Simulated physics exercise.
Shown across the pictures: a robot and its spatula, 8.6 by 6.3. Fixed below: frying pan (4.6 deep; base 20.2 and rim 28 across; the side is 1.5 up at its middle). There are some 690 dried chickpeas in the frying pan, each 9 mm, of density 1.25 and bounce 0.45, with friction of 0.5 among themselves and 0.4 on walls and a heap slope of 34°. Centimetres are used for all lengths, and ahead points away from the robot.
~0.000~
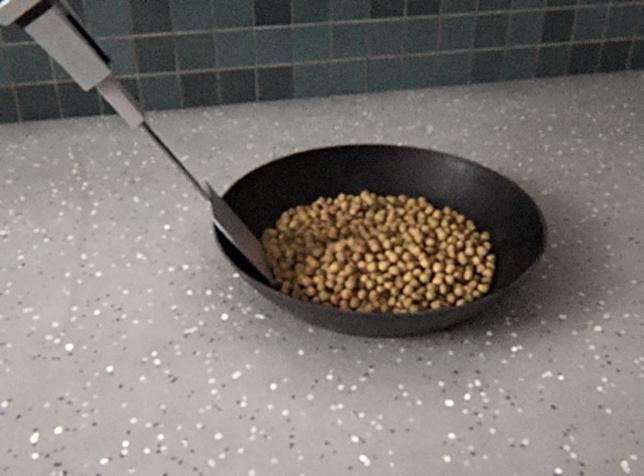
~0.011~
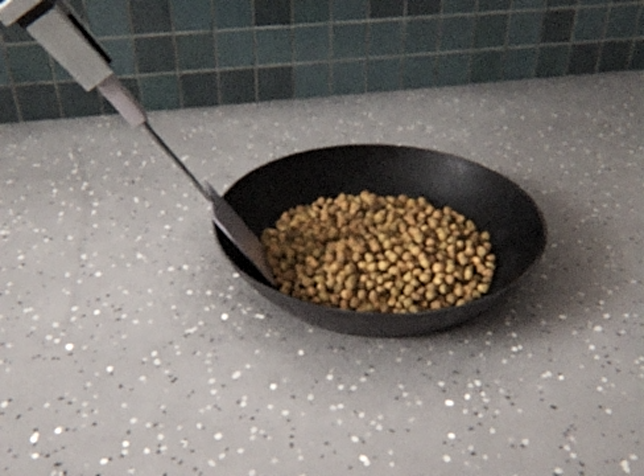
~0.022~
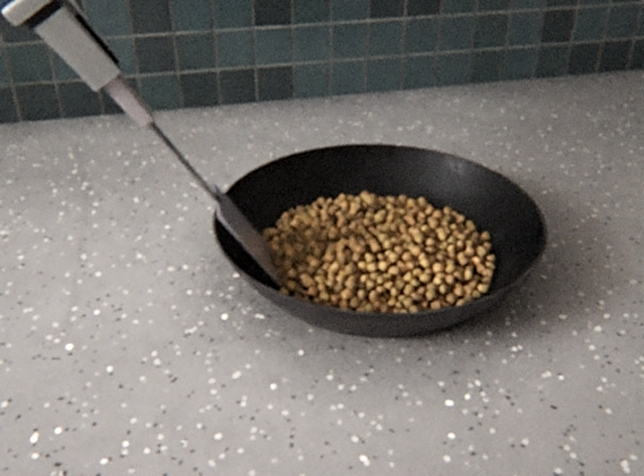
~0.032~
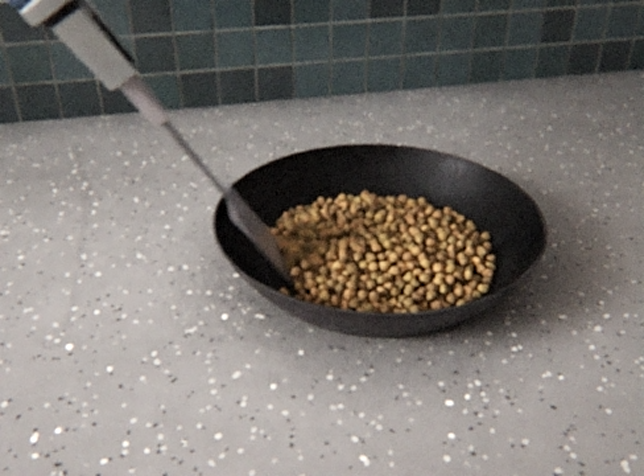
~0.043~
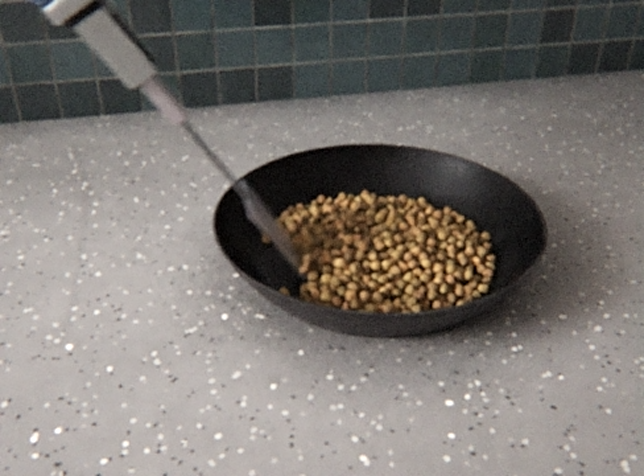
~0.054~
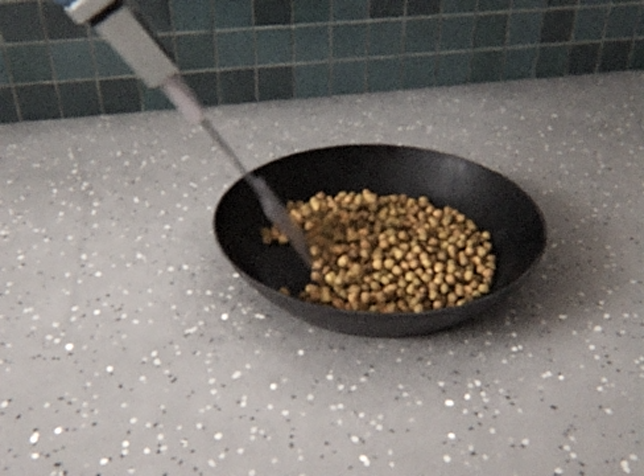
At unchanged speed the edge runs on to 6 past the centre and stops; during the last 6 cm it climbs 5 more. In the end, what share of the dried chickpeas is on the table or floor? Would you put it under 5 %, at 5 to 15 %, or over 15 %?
I would say 5 to 15 %.
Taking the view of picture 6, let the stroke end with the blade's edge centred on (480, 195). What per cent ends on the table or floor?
About 10 per cent.
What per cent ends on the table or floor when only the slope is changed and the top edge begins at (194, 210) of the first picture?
About 10 per cent.
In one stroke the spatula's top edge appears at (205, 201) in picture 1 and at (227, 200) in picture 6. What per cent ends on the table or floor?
About 0 per cent.
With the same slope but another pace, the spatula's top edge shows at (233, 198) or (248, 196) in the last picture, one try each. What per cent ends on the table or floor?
About 0 and 5 percent.
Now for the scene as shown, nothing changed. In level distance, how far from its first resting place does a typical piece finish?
Some 3 cm.
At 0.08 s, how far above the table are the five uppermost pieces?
Height: Approx. 5 cm.
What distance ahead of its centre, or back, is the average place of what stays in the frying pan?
Roughly 3.5 cm ahead of the centre.
By 0.08 s, sloping 58°, highest piece 5 above the table; 689 in the frying pan.
By 0.11 s, sloping 58°, highest piece 7 above the table; 689 in the frying pan.
By 0.32 s, sloping 58°, highest piece 9 above the table; 617 in the frying pan, 58 on the table or floor, 14 on the blade or in flight.
By 1.37 s, sloping 58°, highest piece 4 above the table; 617 in the frying pan, 72 on the table or floor.
Final count, 617 in the frying pan, 72 on the table or floor. That is 10 % on the table or floor.
